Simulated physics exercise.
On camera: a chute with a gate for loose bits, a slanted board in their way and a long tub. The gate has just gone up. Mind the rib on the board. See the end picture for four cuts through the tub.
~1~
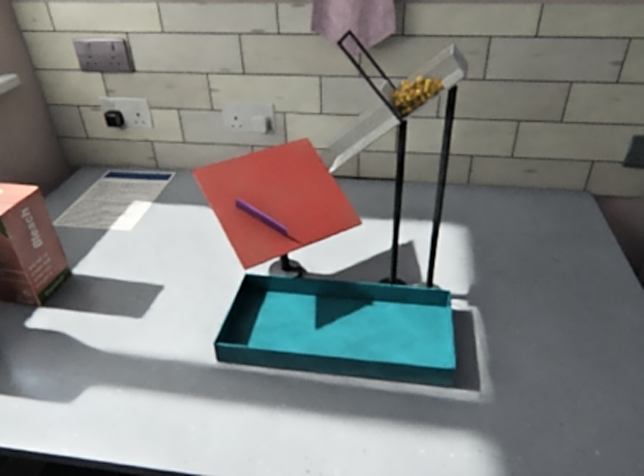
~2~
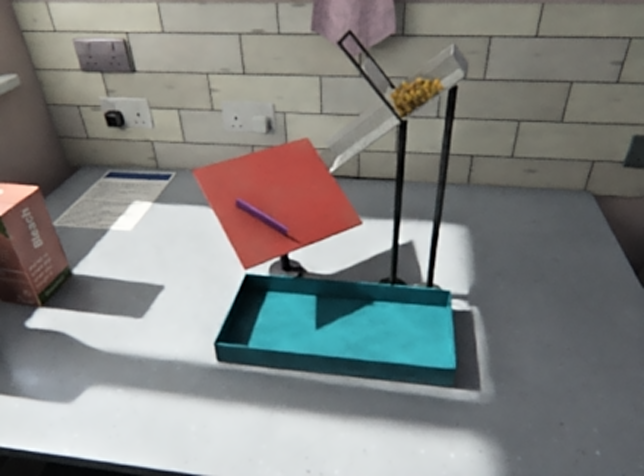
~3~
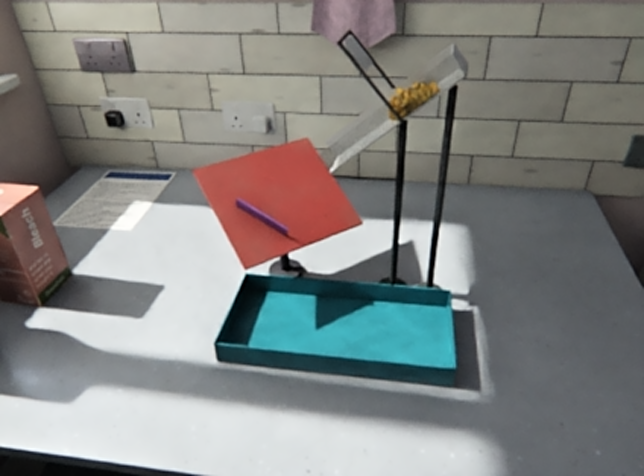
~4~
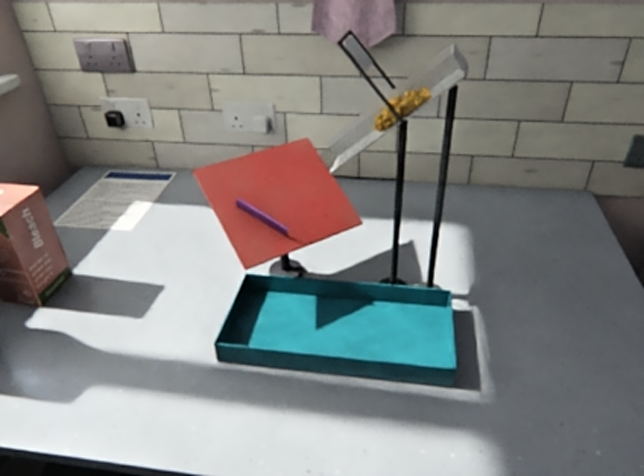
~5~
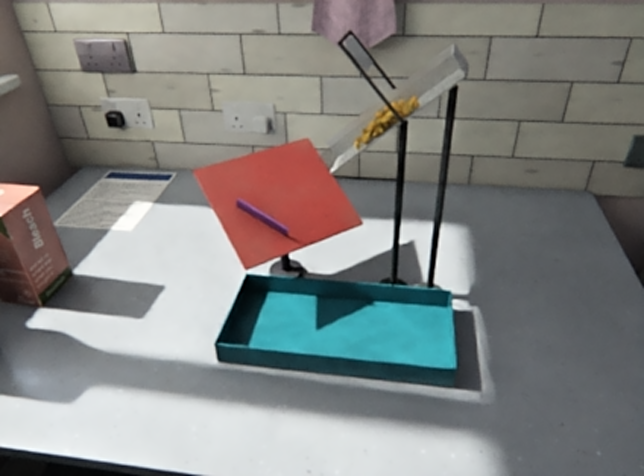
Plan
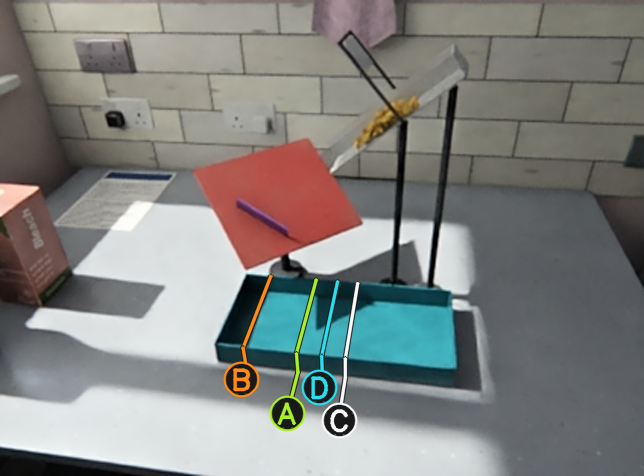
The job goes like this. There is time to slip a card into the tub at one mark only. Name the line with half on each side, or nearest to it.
D is best.
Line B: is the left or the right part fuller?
The right side.
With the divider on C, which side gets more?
More lands on the left.
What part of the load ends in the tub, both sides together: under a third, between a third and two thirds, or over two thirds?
Over two thirds.
On the marked copy, line A crosses the front rim at (296, 352); line B crosses the front rim at (243, 347); line C crosses the front rim at (345, 357); line D crosses the front rim at (321, 355).
If A is chosen, of what is caught, a small part on the left of the divider, nearly all on the right.
If B is chosen, of what is caught, none on the left of the divider, all on the right.
If C is chosen, of what is caught, nearly all on the left of the divider, a stray few on the right.
If D is chosen, of what is caught, about two thirds on the left of the divider, about a third on the right.
